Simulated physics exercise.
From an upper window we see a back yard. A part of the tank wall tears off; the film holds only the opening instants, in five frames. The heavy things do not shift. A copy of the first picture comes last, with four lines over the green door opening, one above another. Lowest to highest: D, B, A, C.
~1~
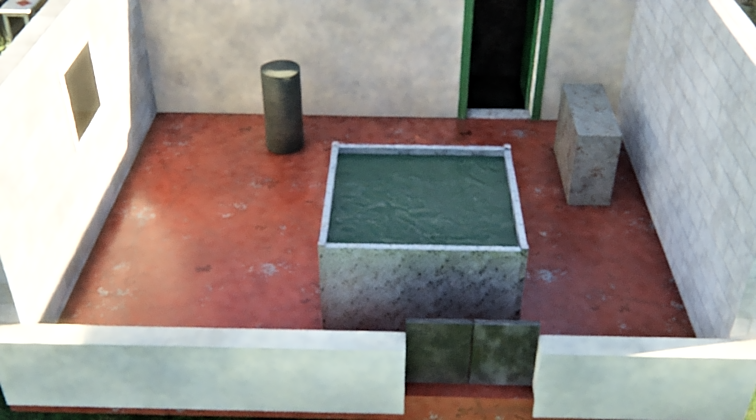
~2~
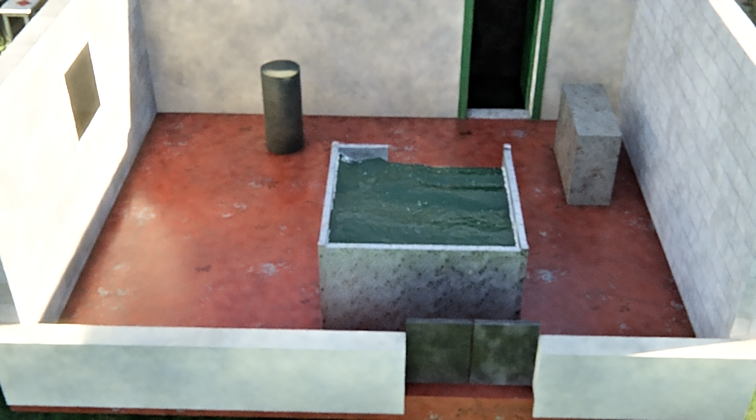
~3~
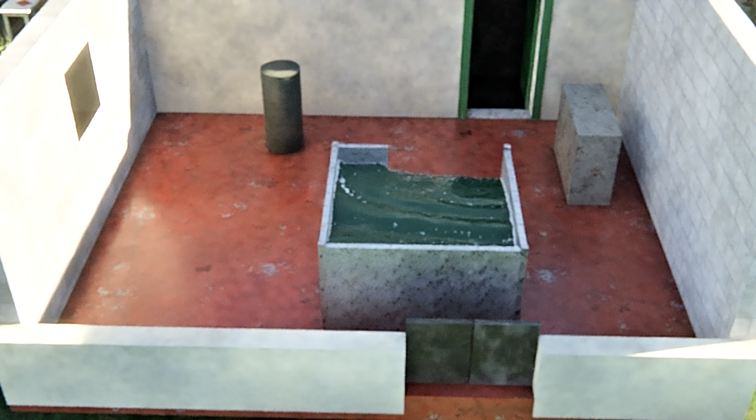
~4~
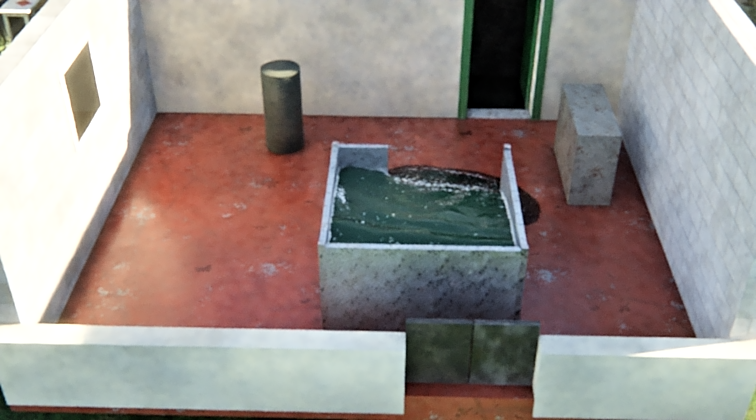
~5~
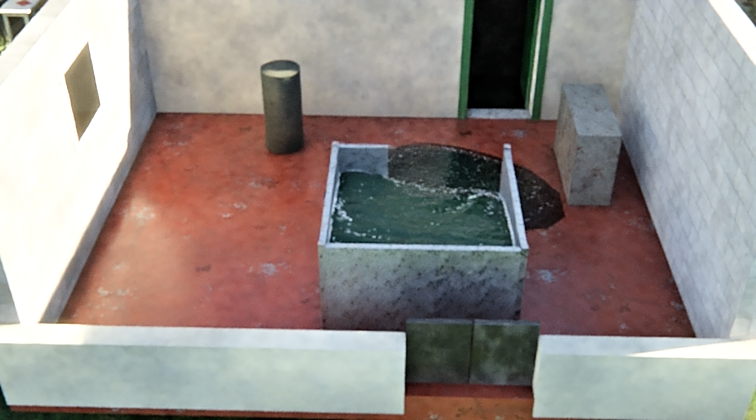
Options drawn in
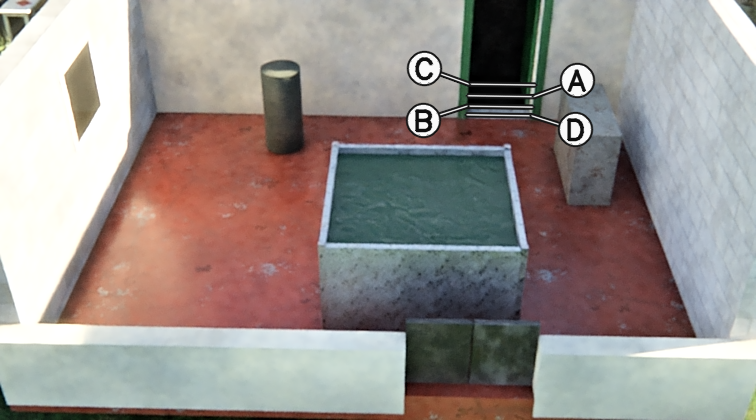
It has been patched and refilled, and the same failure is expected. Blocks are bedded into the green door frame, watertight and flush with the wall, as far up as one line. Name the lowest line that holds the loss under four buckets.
C.
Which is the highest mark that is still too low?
A.
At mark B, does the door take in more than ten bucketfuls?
Yes, clearly.
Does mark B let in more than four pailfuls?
Yes, it does.
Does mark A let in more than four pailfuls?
Yes, it does.
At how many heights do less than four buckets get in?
One of them.
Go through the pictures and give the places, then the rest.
In the first frame, water in the tank at rest, its middle at (422, 199); foot of the green doorway at (498, 119); shut gate at (472, 330).
In the second frame, water covers 1 % of the ground, its front hidden from here.
In the third frame, water covers 4 % of the ground, its front hidden from here.
In the fourth frame, water covers 8 % of the ground, its front hidden from here.
In the fifth frame, front seen at (420, 146), 14 % of the ground wet.
On the marked copy, A at (500, 96); B at (499, 106); C at (501, 84); D at (499, 115); from the bottom up D, B, A, C.
Choosing A, about 8 bucketfuls get in.
Choosing B, dozens of bucketfuls pour in.
Choosing C, a splash gets over, under a bucket.
Choosing D, dozens of bucketfuls pour in.
